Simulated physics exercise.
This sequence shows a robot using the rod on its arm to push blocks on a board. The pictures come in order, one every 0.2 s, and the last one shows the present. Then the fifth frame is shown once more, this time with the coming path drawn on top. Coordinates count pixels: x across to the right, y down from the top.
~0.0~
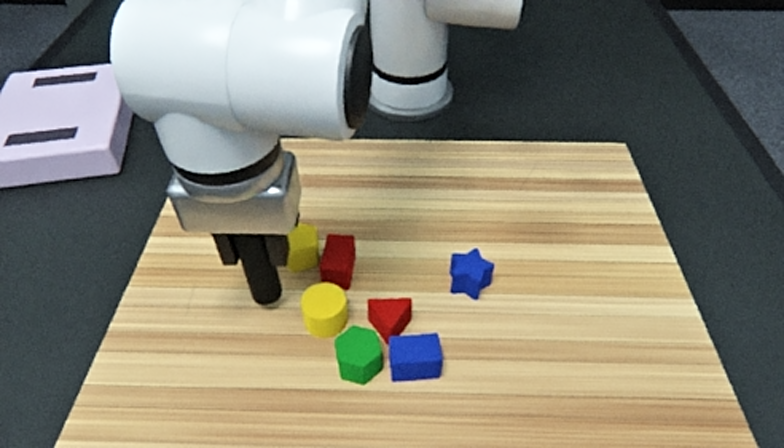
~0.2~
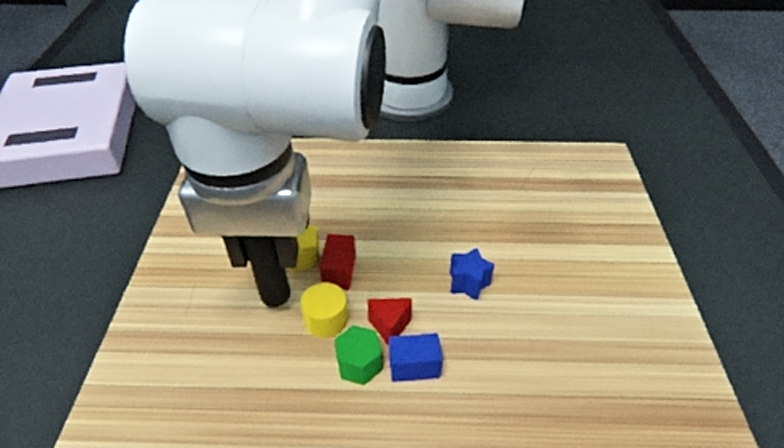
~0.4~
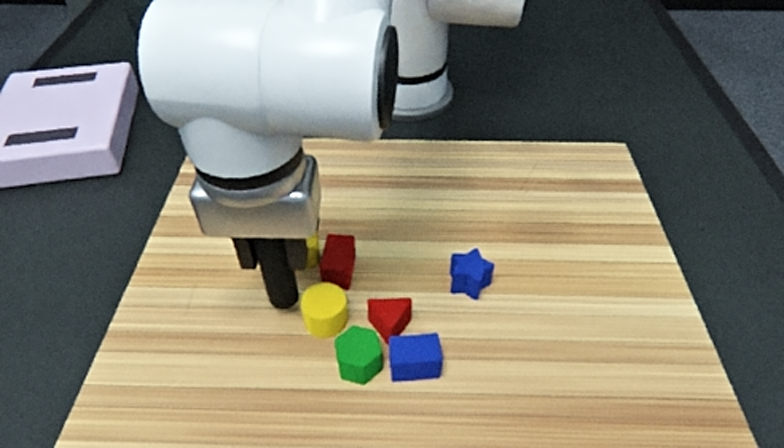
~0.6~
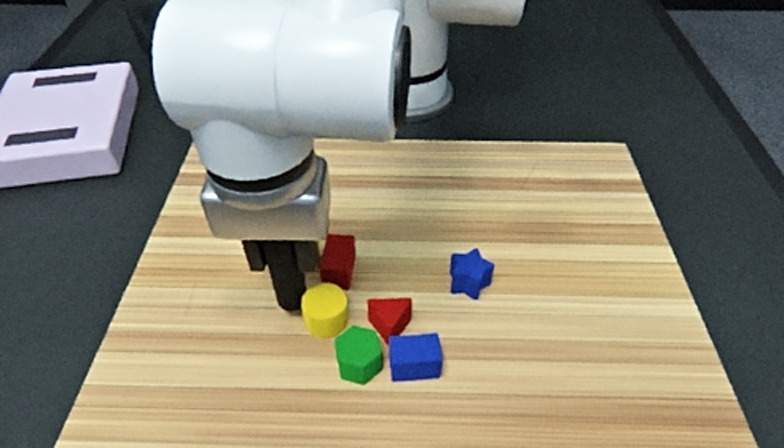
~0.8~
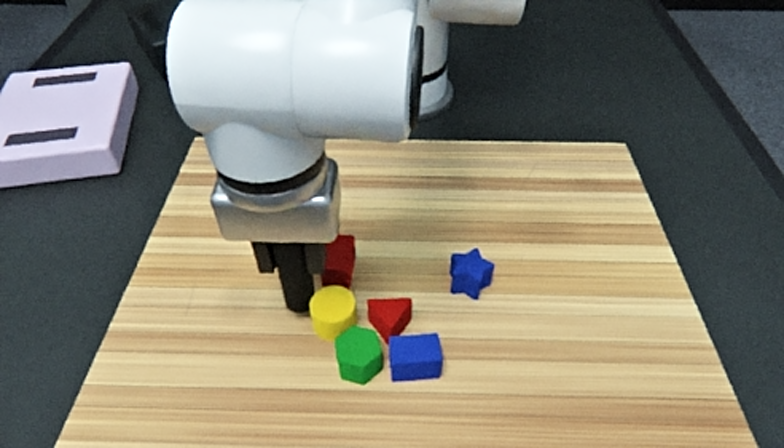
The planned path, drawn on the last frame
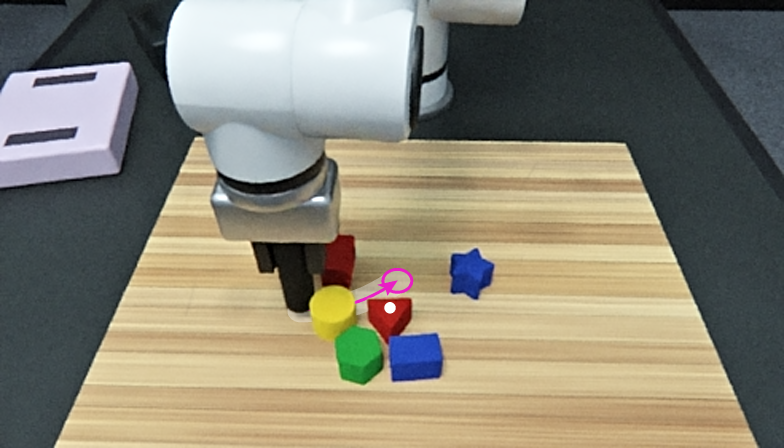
A white robot arm with a dark rod moves slowly to the right over a wooden board scattered with colourful blocks, gradually hiding a yellow block behind it. The rod then reaches the yellow circle and nudges it slightly to the right, while the other blocks in view stay still.
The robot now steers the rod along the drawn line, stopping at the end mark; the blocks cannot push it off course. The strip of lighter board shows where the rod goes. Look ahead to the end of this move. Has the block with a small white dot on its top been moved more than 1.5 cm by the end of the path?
In short: Yes.
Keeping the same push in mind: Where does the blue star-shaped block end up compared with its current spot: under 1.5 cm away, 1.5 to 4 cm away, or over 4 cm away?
Less than 1.5 cm.
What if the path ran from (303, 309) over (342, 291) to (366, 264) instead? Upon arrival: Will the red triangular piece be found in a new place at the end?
No, that is not how it ends up.
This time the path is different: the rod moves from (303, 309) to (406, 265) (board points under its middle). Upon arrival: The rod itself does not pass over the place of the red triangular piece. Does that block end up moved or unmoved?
That block stands still.
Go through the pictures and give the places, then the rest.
The first frame shows lower end of the rod (267, 293), tops of blocks, yellow circle (323, 300), red oblong block (337, 251), green hexagon (358, 345), red triangular piece (390, 308), blue star-shaped block (472, 263).
The second frame shows rod (276, 295), blocks as before.
The third frame shows rod (284, 297), blocks as before.
The fourth frame shows rod (293, 299), blocks as before.
The fifth frame shows rod (301, 301), yellow circle (332, 303), red oblong block (337, 251), green hexagon (358, 345), red triangular piece (390, 308), blue star-shaped block (472, 263).
The drawn path runs from (303, 309) through (338, 307) and (370, 297) to (397, 281); the dot is on the red triangular piece.
What follows on the original path. One third of the way, rod (337, 298); yellow circle (362, 309); green hexagon (361, 350), turned 10° clockwise; red triangular piece (400, 308), turned 25° clockwise.
Two thirds of the way, rod (370, 288); yellow circle (372, 310); green hexagon (362, 351), turned 15° clockwise; red triangular piece (410, 310), turned 25° clockwise.
At the end, rod (397, 272); yellow circle (372, 310); red oblong block not moved; green hexagon (362, 351), turned 15° clockwise; red triangular piece (410, 310), turned 25° clockwise; blue star-shaped block not moved.
